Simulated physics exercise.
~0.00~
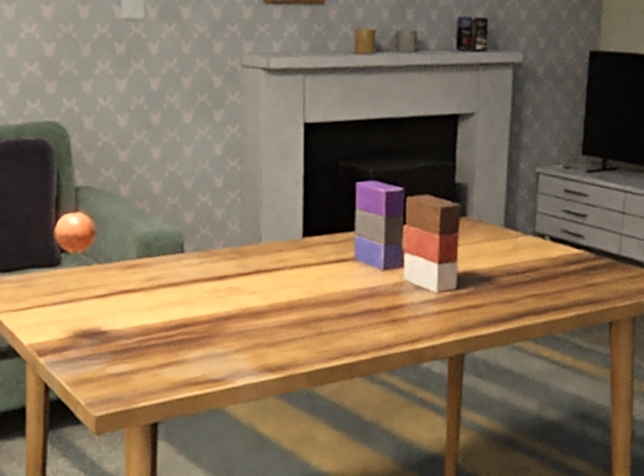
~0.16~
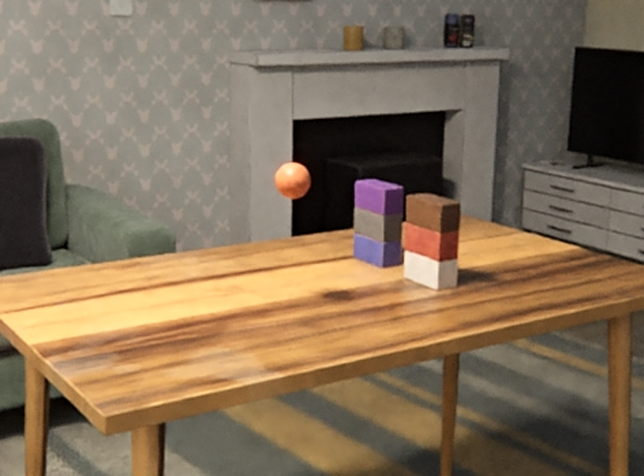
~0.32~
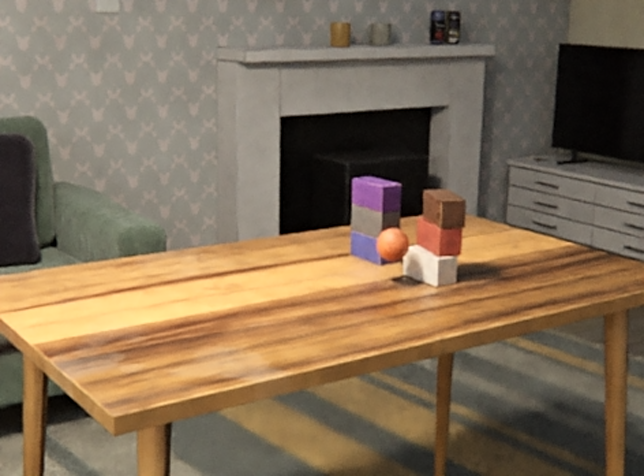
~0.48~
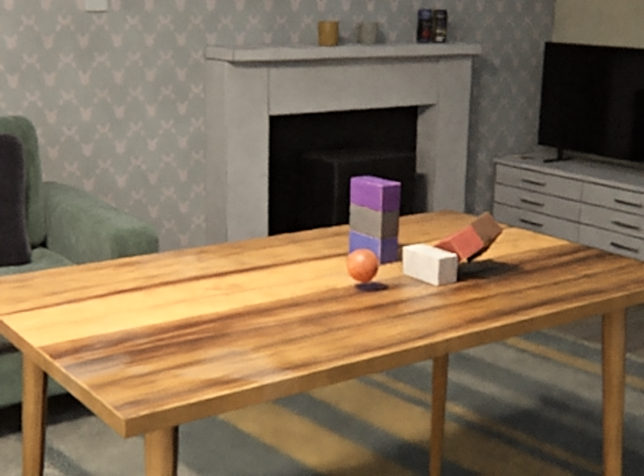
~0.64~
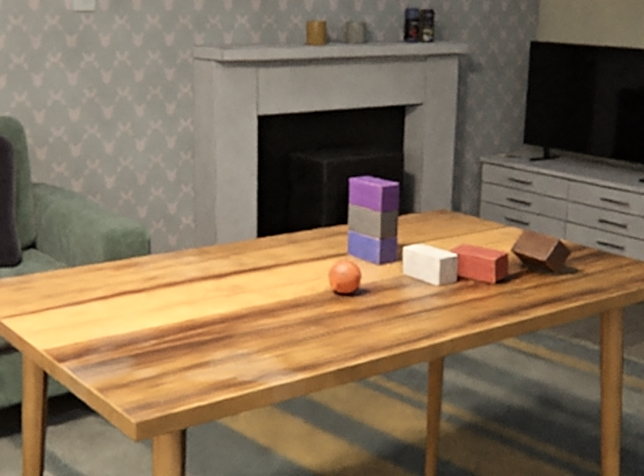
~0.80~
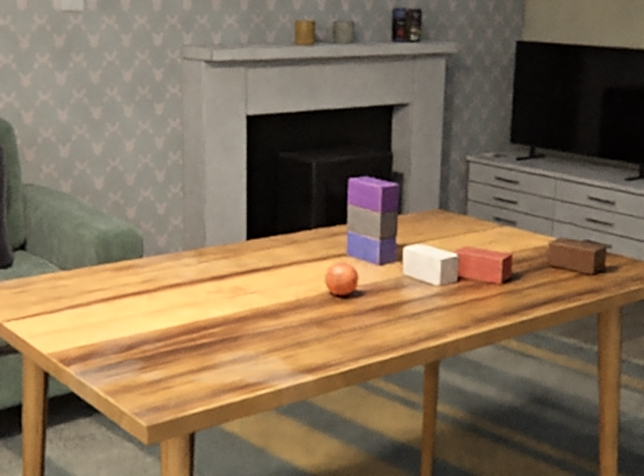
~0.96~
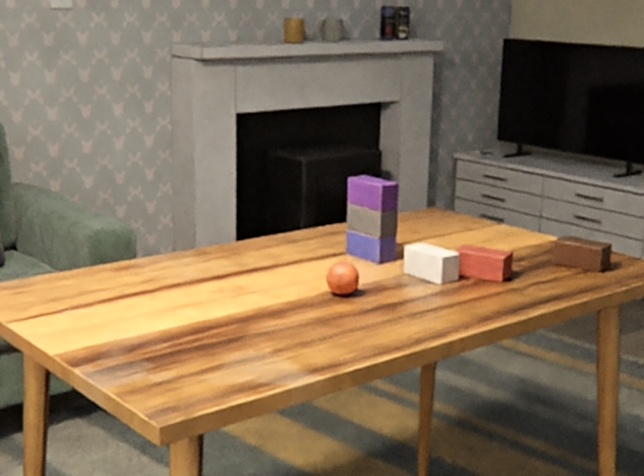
In this clip, an orange ball flies in from the left toward two block stacks on a wooden table and strikes the right one, knocking its brown and red blocks over to the right. The ball rolls back slightly and stops, while the white block and purple-topped stack stay put.
